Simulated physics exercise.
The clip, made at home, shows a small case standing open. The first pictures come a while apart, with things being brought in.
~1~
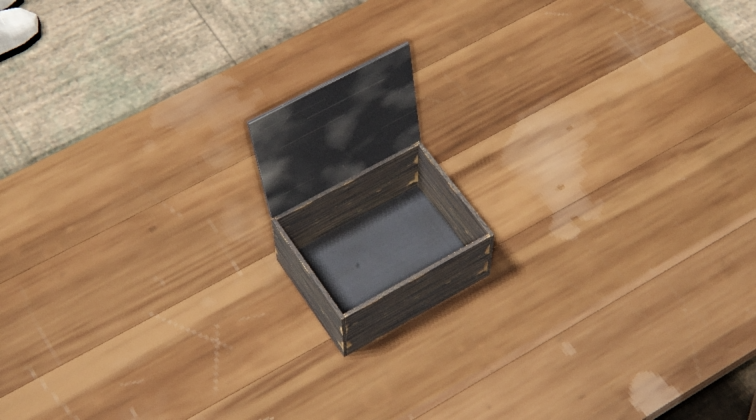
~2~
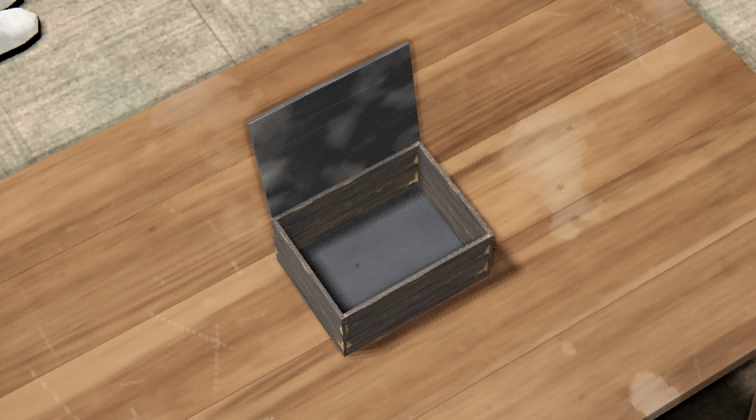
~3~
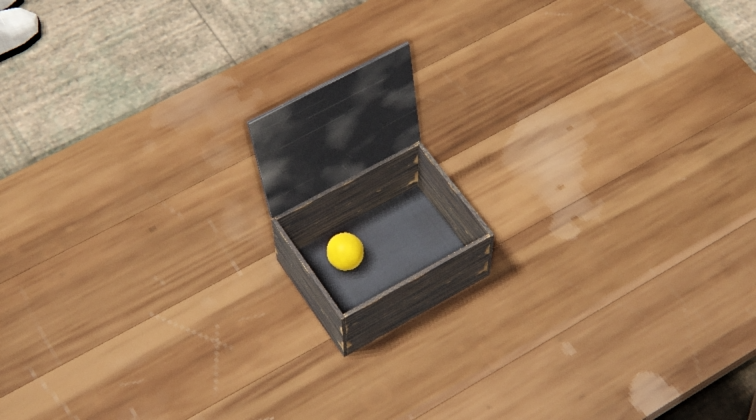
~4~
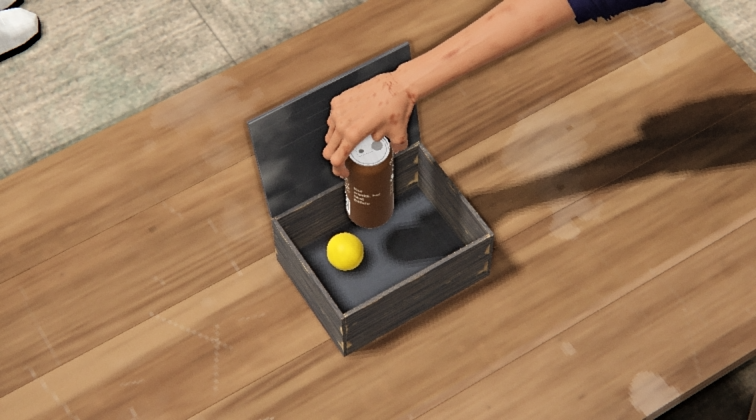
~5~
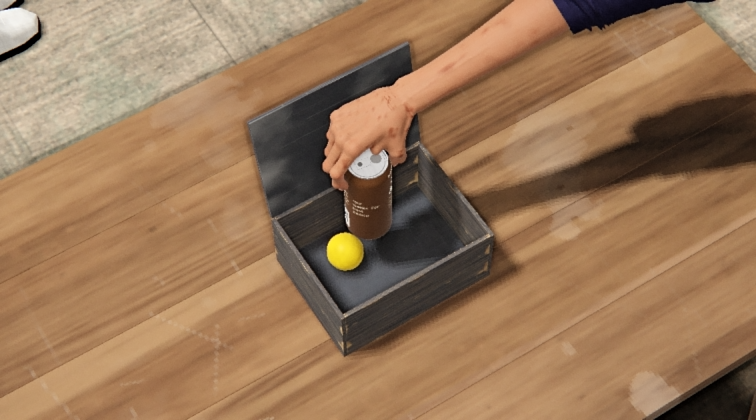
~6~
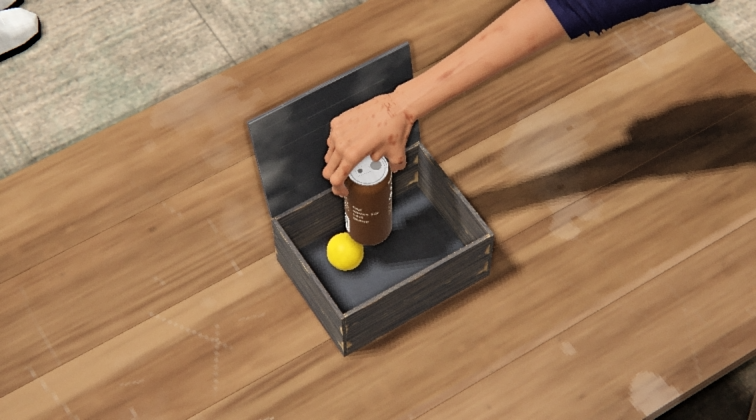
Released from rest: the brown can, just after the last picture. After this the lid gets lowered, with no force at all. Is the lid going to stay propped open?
In the end, the box is closed up fine.
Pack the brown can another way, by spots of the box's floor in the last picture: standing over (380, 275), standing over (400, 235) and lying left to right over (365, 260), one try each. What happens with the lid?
Going through the three tries, the lid hangs open, then hangs open, then settles all the way.
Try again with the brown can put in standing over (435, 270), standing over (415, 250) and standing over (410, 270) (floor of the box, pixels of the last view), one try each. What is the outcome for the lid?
Attempt one, it is left gaping; attempt two, it is left gaping; attempt three, it is left gaping.
Then, 0.30 s after the last picture, brown can on its side near (386, 215); yellow lemon rolled a little.
Then, 1.30 s after the last picture, lid 80° above the rim; brown can on its side near (388, 230); yellow lemon rolled about its own width.
Then, 1.70 s after the last picture, lid 46° above the rim; brown can on its side near (388, 230); yellow lemon rolled about its own width.
Then, 2.00 s after the last picture, lid 7° above the rim; brown can on its side near (387, 229); yellow lemon rolled about its own width.
At rest, lid shut; tipped over in the box, brown can; moved from the start, yellow lemon. Seen from the same camera at the end, brown can near (387, 229).
